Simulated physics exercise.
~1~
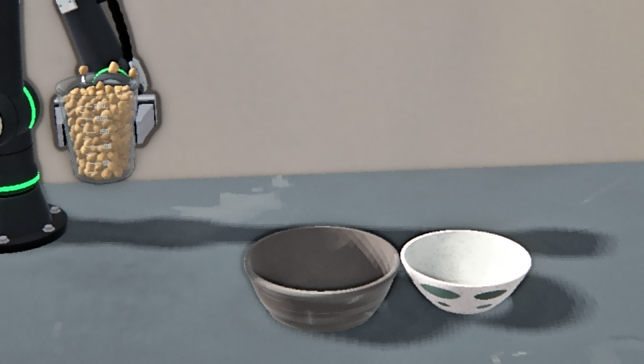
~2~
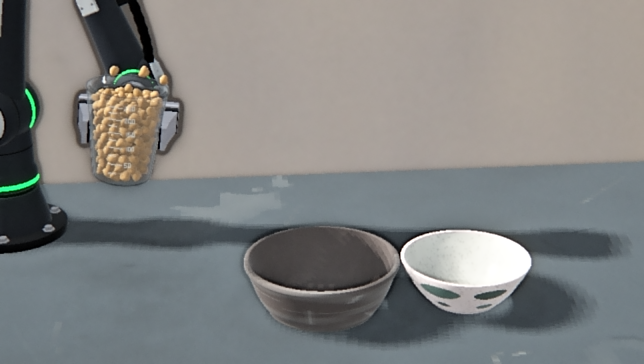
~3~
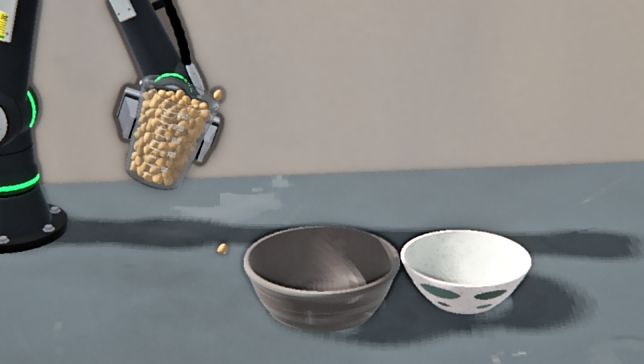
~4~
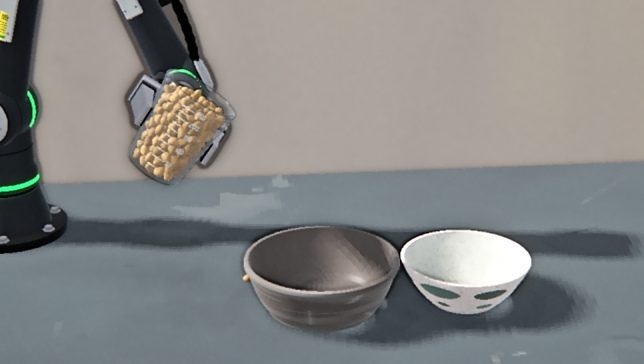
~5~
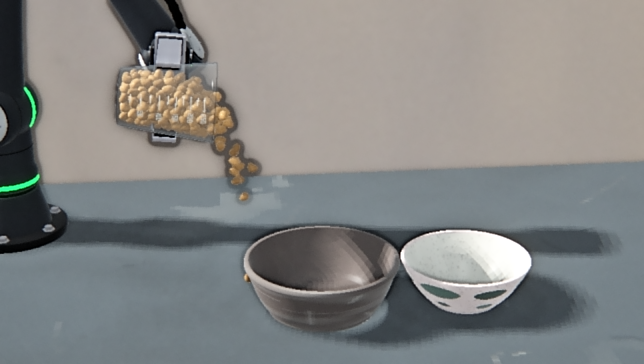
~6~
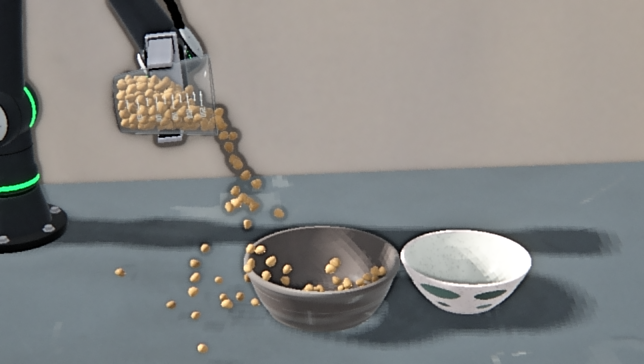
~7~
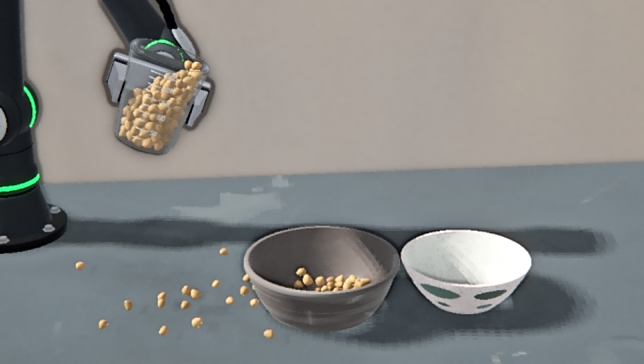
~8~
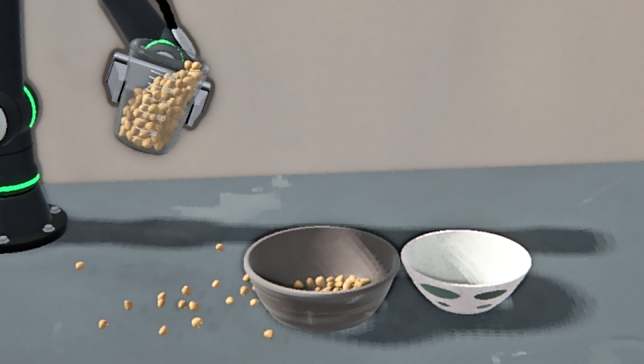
A robot arm carries a clear cup heaped with dried beans rightward and tips it toward a dark bowl beside a white one, spilling some beans on the table, then tilts it back, leaving beans in the cup, a small pile in the dark bowl and others scattered.
